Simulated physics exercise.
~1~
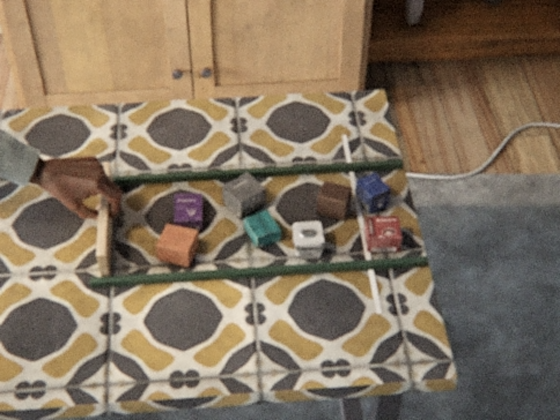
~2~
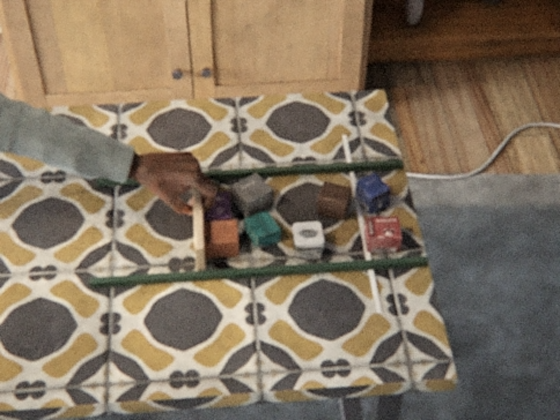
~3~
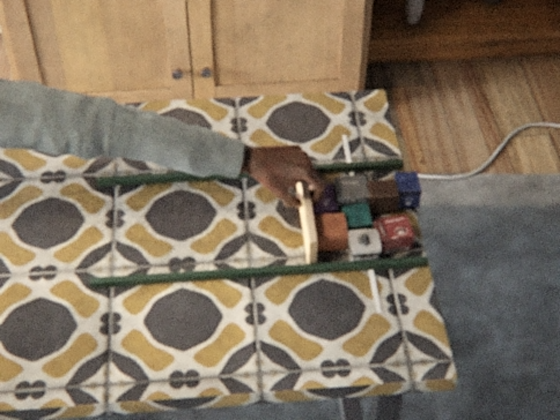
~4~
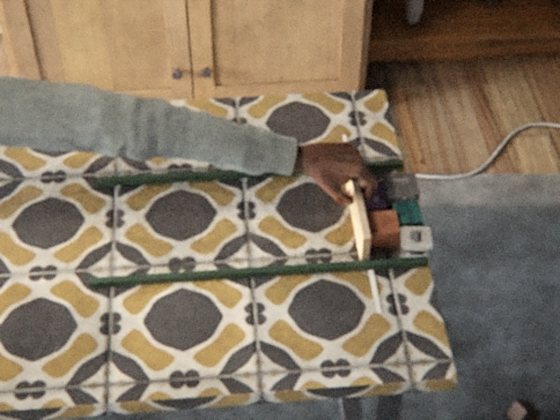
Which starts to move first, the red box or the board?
The board starts to move first. The red box stays at rest while the board slides right, and it only shifts later as the cluster bunches up.
